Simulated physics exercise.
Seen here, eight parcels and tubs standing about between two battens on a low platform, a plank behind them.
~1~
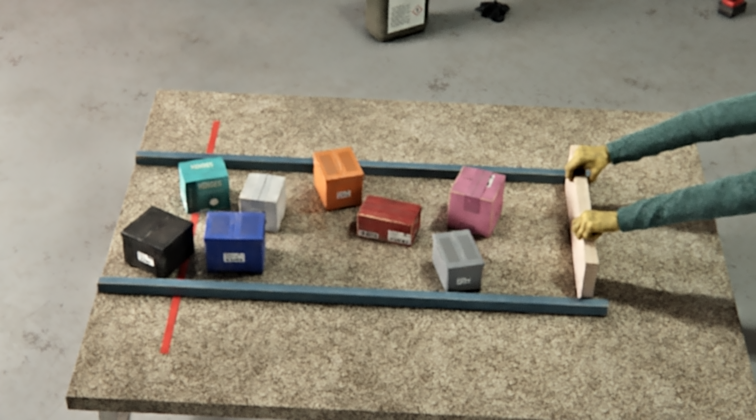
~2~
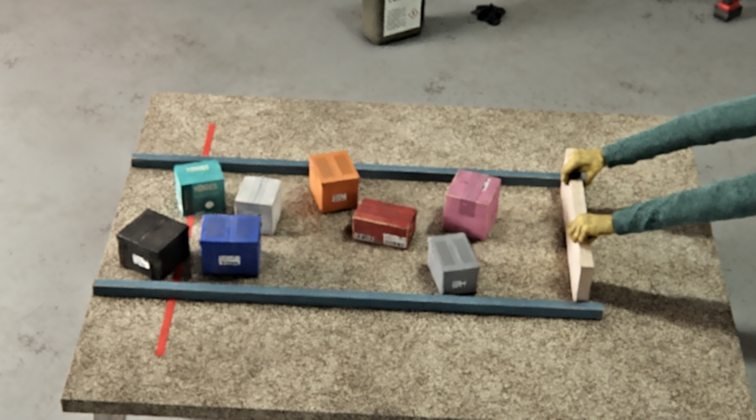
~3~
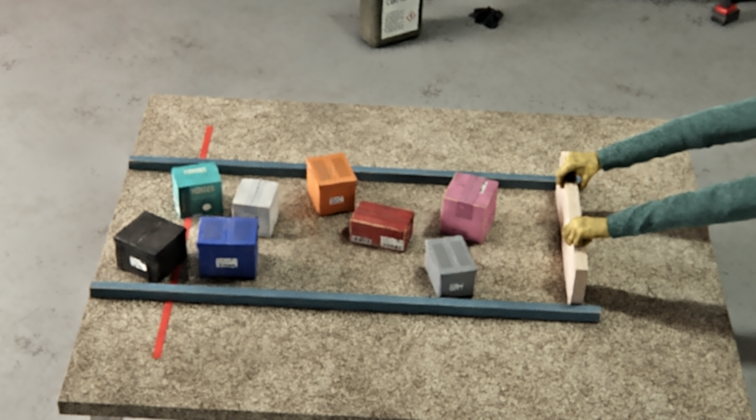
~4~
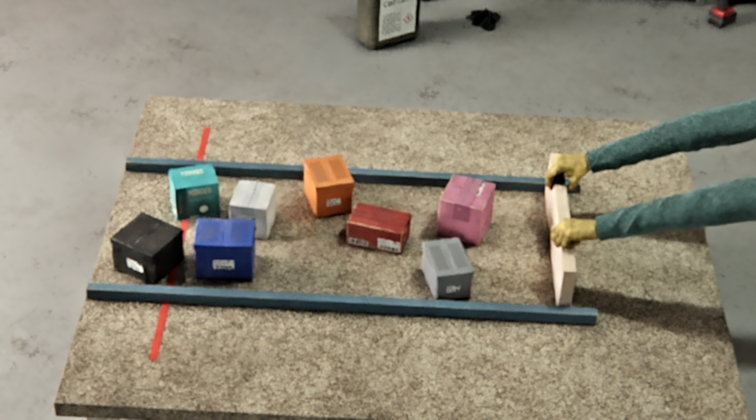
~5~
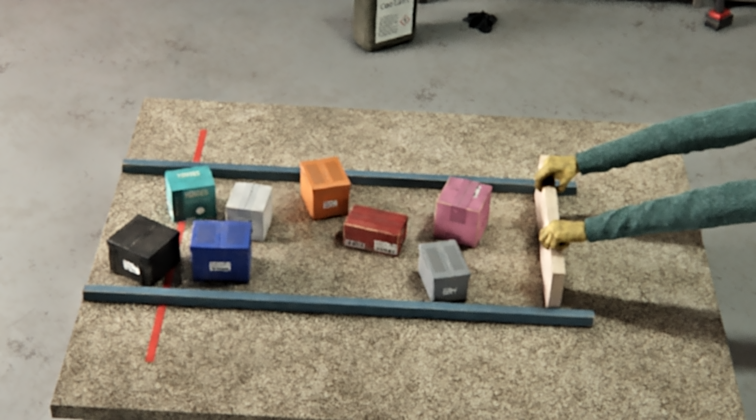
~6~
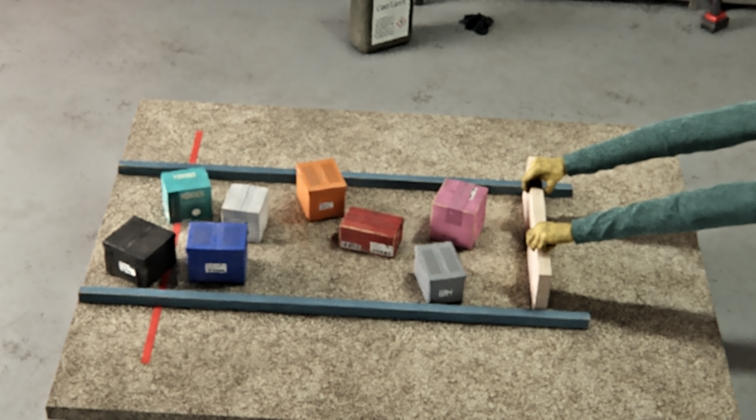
The video shows eight coloured boxes standing between two blue battens on a speckled platform marked with red tape, while two gloved hands slide an upright wooden plank a short way left towards them, the boxes keeping their arrangement.
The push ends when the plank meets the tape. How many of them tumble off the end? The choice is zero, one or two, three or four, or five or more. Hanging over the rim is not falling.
As it turns out, the number that fall off is one or two.
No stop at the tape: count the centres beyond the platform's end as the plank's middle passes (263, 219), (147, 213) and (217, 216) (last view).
It would be 0, 5 and 1.
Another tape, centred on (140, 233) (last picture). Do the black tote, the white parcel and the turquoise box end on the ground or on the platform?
The black tote drops off, the white parcel is lost, the turquoise box comes down.
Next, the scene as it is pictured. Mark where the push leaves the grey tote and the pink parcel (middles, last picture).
Near (148, 257) and (156, 202).
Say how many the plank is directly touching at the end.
The number is 3.
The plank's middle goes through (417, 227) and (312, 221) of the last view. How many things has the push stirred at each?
First 3, then 6.
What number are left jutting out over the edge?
That would be 4.
A little later, none off yet; black tote at rest near (140, 253); turquoise box at rest near (187, 195); blue tote at rest near (218, 253).
Next, none off yet; black tote at rest near (140, 253); turquoise box shifted a little near (177, 190); blue tote moving near (216, 256).
When it is over, the number that fall off is one or two; down, black tote.
